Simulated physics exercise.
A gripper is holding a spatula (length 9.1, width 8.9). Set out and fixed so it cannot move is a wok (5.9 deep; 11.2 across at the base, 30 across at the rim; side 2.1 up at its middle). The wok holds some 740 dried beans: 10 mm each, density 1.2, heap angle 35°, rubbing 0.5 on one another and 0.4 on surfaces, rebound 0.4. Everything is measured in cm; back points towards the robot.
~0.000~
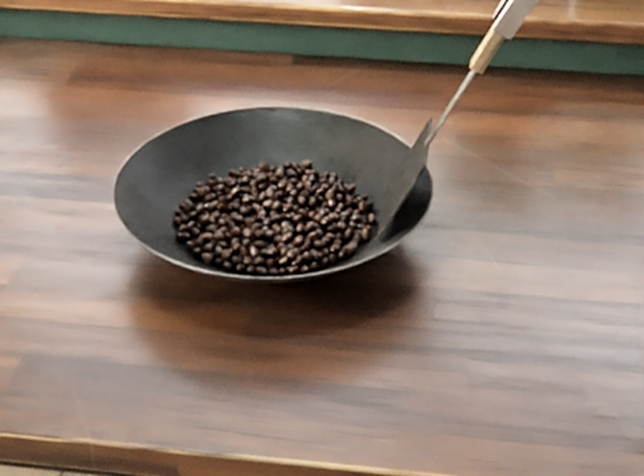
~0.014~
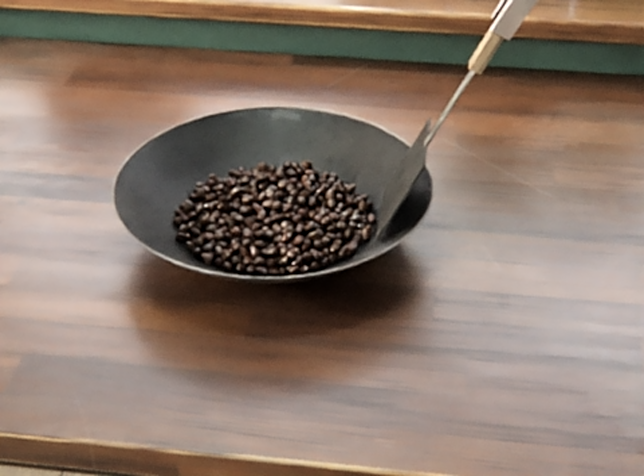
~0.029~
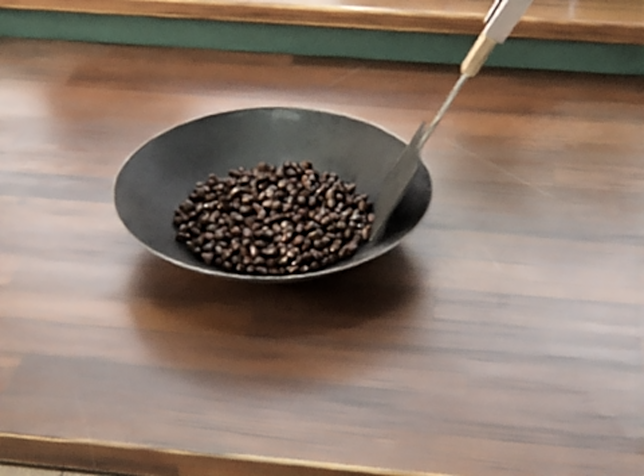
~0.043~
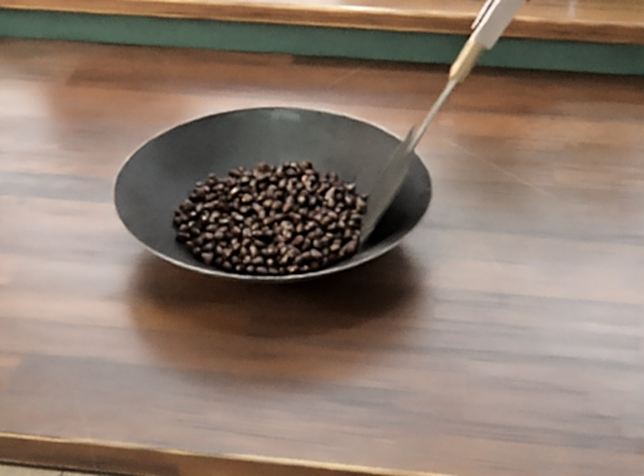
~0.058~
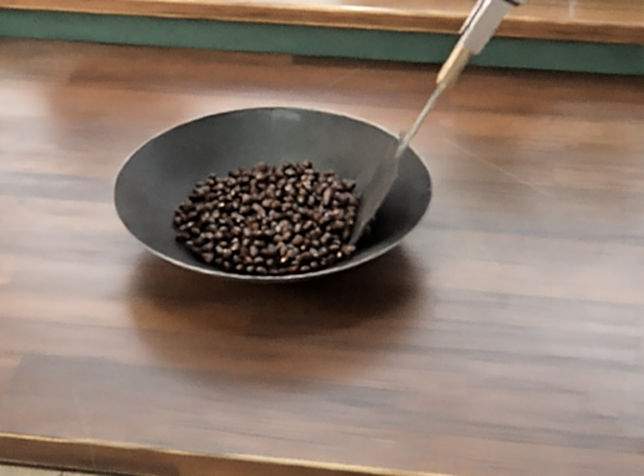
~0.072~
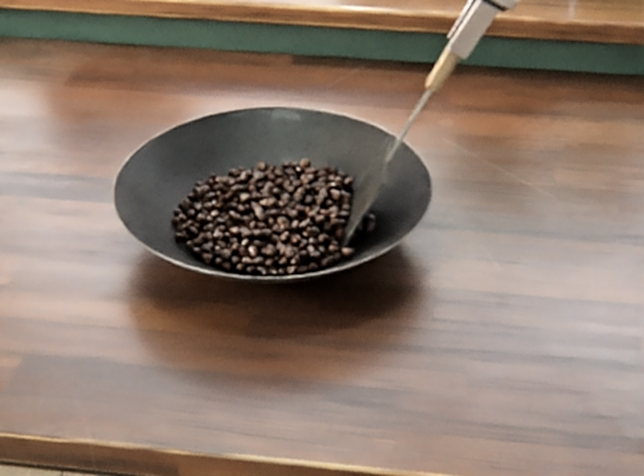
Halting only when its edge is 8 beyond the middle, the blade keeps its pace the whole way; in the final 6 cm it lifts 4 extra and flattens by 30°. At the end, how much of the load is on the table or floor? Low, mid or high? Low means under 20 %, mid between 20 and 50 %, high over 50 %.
Low.
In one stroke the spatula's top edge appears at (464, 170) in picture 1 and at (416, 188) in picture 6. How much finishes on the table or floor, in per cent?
My guess would be close to 15 per cent.
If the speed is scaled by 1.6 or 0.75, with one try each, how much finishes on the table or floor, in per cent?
About 30 and 0 per cent.
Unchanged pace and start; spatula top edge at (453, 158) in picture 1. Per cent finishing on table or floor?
About 5%.
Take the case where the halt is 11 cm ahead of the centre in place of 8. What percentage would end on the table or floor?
It would come to roughly 35 percent.
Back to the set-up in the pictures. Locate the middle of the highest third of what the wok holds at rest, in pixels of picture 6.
Approximately at pixel (173, 188).
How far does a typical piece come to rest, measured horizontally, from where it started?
I'd estimate close to 6 centimetres.
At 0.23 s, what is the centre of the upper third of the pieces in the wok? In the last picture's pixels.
It is centred at roughly (180, 188).
After 0.15 s, sloping 64°, highest piece 9 above the table; 739 in the wok.
After 0.23 s, sloping 54°, highest piece 18 above the table; 738 in the wok, 1 on the blade or in flight.
After 0.46 s, sloping 34°, highest piece 10 above the table; 679 in the wok, 39 on the table or floor, 21 on the blade or in flight.
After 1.51 s, sloping 34°, highest piece 7 above the table; 678 in the wok, 61 on the table or floor.
At rest, 678 in the wok, 61 on the table or floor. That is 8 % on the table or floor.
